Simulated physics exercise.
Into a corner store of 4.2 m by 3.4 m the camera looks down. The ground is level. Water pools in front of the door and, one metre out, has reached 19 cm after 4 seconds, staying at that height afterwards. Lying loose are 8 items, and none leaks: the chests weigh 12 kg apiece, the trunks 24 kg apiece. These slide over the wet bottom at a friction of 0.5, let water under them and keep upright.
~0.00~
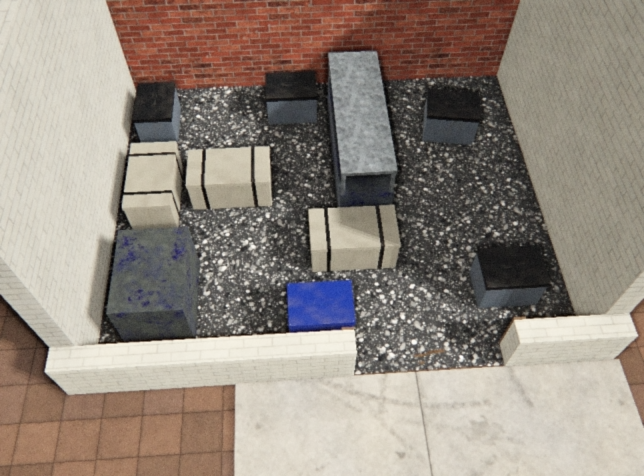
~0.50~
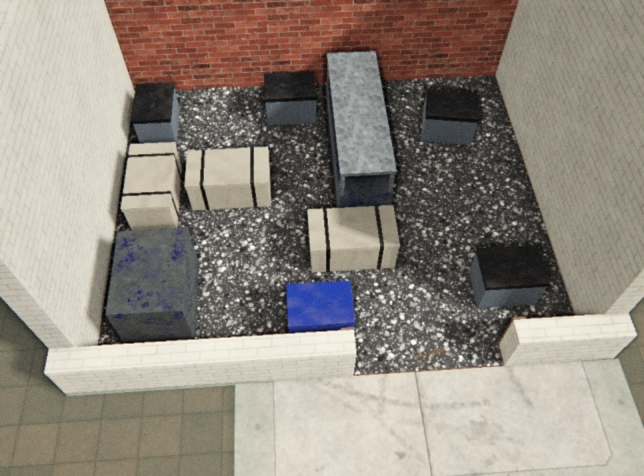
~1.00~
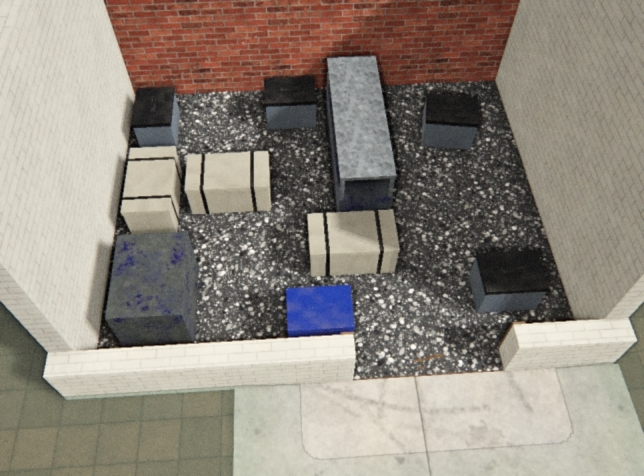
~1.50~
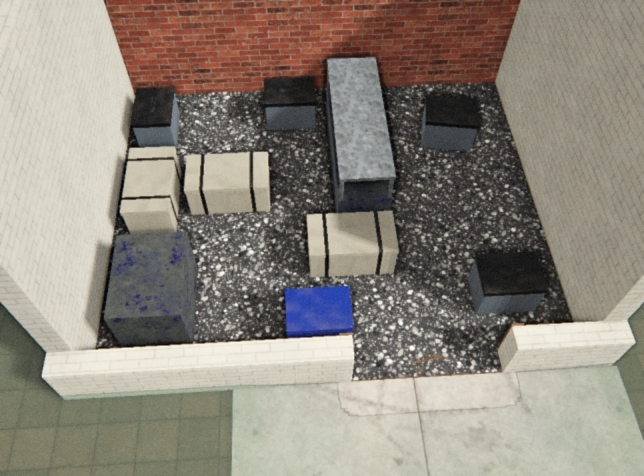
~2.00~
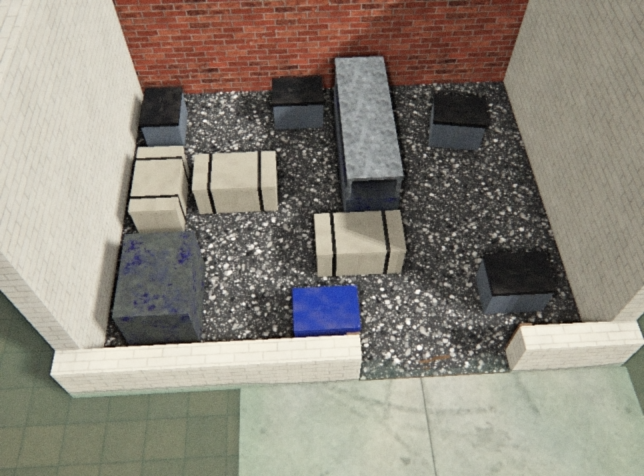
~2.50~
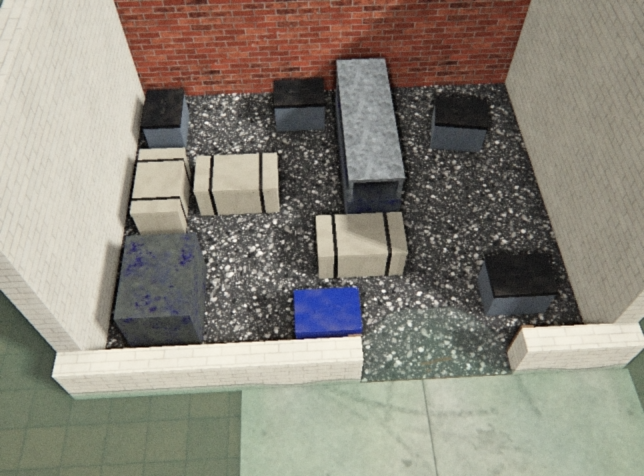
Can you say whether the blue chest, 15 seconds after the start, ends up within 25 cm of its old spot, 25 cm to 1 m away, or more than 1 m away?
It ends up 25 cm to 1 m away.
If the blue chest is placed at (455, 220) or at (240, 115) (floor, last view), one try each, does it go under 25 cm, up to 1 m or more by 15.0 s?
Try one - it is swept a long way; try two - it is pushed slightly.
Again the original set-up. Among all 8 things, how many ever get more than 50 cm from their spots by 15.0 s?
I count 7 of them.
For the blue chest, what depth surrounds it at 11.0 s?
About 6 cm.
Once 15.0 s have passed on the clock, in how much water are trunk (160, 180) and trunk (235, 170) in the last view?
About 14 and 12 cm.
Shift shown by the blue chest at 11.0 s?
By that time, close to 30 cm.
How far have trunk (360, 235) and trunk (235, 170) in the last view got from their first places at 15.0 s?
120 cm, 80 cm.
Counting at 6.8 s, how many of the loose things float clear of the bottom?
That would be 2 of them.
After 3.5 s the blue chest is near (327, 309), 0.0 m from its start, aground; 0 afloat.
After 6.8 s the blue chest is near (323, 309), 0.0 m from its start, afloat; 2 afloat.
After 11.0 s the blue chest is near (293, 307), 0.3 m from its start, afloat; 7 afloat.
After 15.0 s the blue chest is near (276, 286), 0.5 m from its start, afloat; 8 afloat.
